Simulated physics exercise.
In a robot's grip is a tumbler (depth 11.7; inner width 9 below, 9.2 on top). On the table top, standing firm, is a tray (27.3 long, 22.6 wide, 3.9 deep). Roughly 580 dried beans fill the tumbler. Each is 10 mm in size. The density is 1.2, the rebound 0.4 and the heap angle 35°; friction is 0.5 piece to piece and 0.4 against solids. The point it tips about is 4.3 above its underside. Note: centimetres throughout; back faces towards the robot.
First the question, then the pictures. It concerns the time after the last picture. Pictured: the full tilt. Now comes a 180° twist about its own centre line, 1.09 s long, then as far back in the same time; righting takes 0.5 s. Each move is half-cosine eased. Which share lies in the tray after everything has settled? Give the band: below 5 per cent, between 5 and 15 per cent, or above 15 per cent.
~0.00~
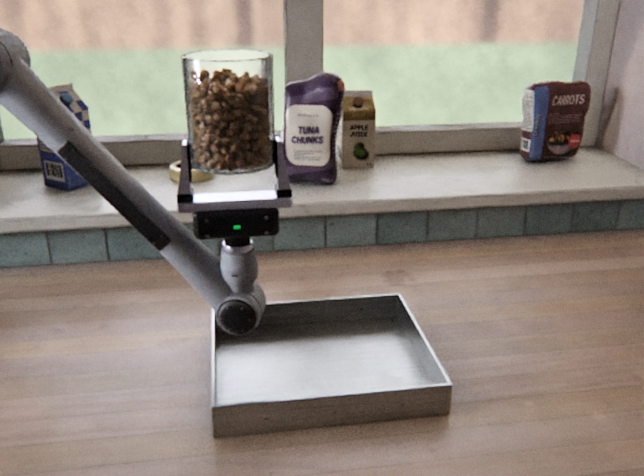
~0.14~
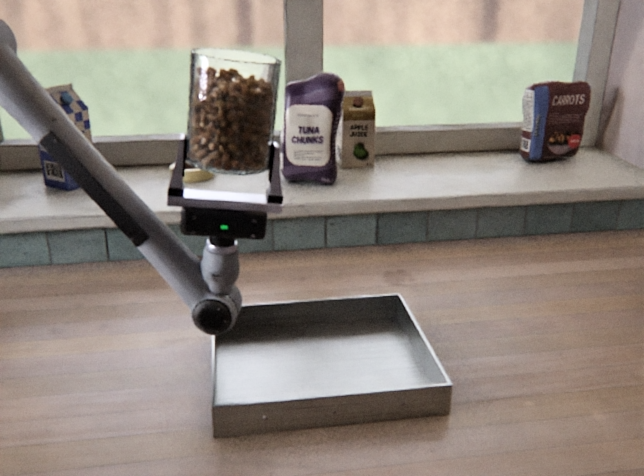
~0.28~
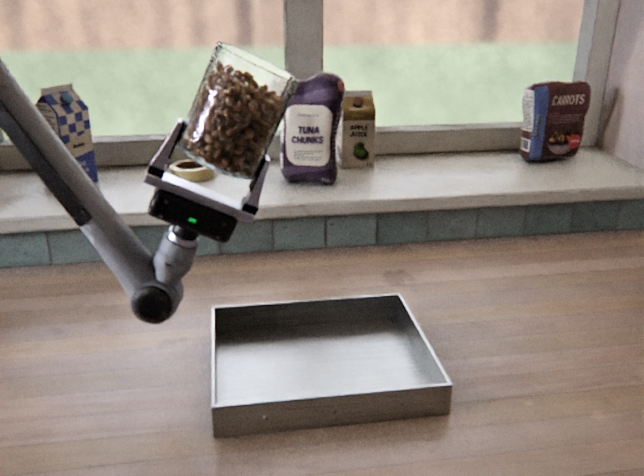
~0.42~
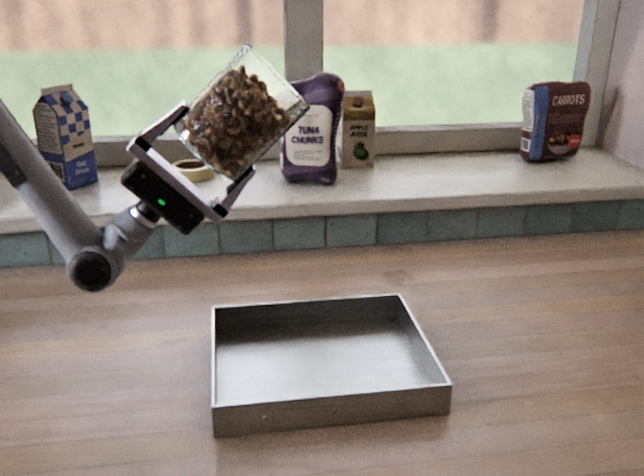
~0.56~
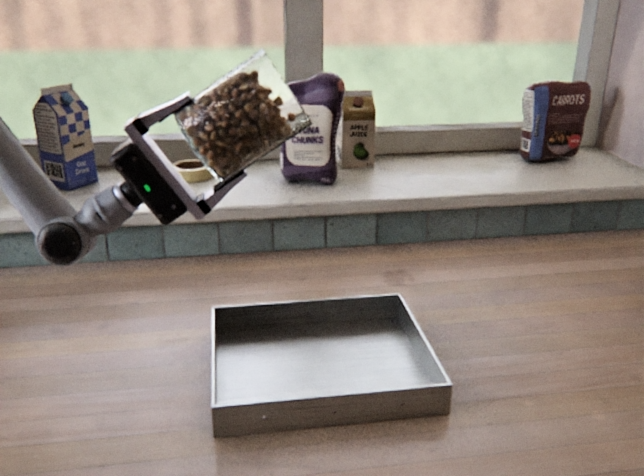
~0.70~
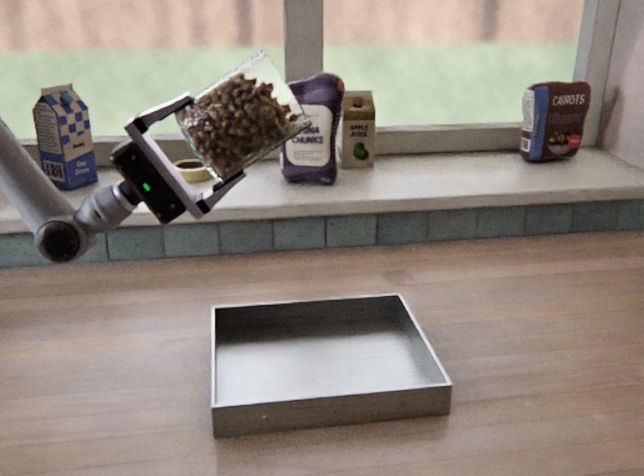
The band is below 5 per cent.
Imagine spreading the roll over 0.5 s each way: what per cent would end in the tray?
It would then come to about 0 per cent.
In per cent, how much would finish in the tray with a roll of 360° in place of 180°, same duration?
Then about 0 percent.
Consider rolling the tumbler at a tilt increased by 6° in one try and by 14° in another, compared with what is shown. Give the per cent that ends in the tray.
About 5 and 10 per cent.
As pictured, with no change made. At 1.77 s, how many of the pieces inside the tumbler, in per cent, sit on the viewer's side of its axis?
Estimate: Near 45 %.
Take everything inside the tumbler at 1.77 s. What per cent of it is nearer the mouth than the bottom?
Around 35 percent.
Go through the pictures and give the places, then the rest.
Tumbler middle at (230, 112), upright; upper third of the load around (229, 97), from x 190 to 270, top at y 80; 582 in the tumbler, in the first picture.
Tumbler middle at (232, 112), tipped 7°; upper third of the load around (228, 97), from x 195 to 270, top at y 75, in the second picture.
Tumbler middle at (237, 113), tipped 26°; upper third of the load around (232, 99), from x 185 to 280, top at y 70, in the third picture.
Tumbler middle at (241, 116), tipped 46°; upper third of the load around (236, 100), from x 180 to 285, top at y 75, in the fourth picture.
Tumbler middle at (243, 118), tipped 57°; upper third of the load around (238, 102), from x 185 to 290, top at y 75, in the fifth picture.
Tumbler middle at (243, 118), tipped 58°; upper third of the load around (237, 103), from x 185 to 290, top at y 75; 582 in the tumbler, in the sixth picture.
After 1.77 s, tipped 58°, highest piece 38 above the table; 582 in the tumbler.
After 2.84 s, tipped 58°, highest piece 39 above the table; 582 in the tumbler.
After 3.58 s, upright, highest piece 40 above the table; 582 in the tumbler.
After 4.28 s, upright, highest piece 40 above the table; 582 in the tumbler.
At rest, 582 in the tumbler. That is 0 % in the tray.
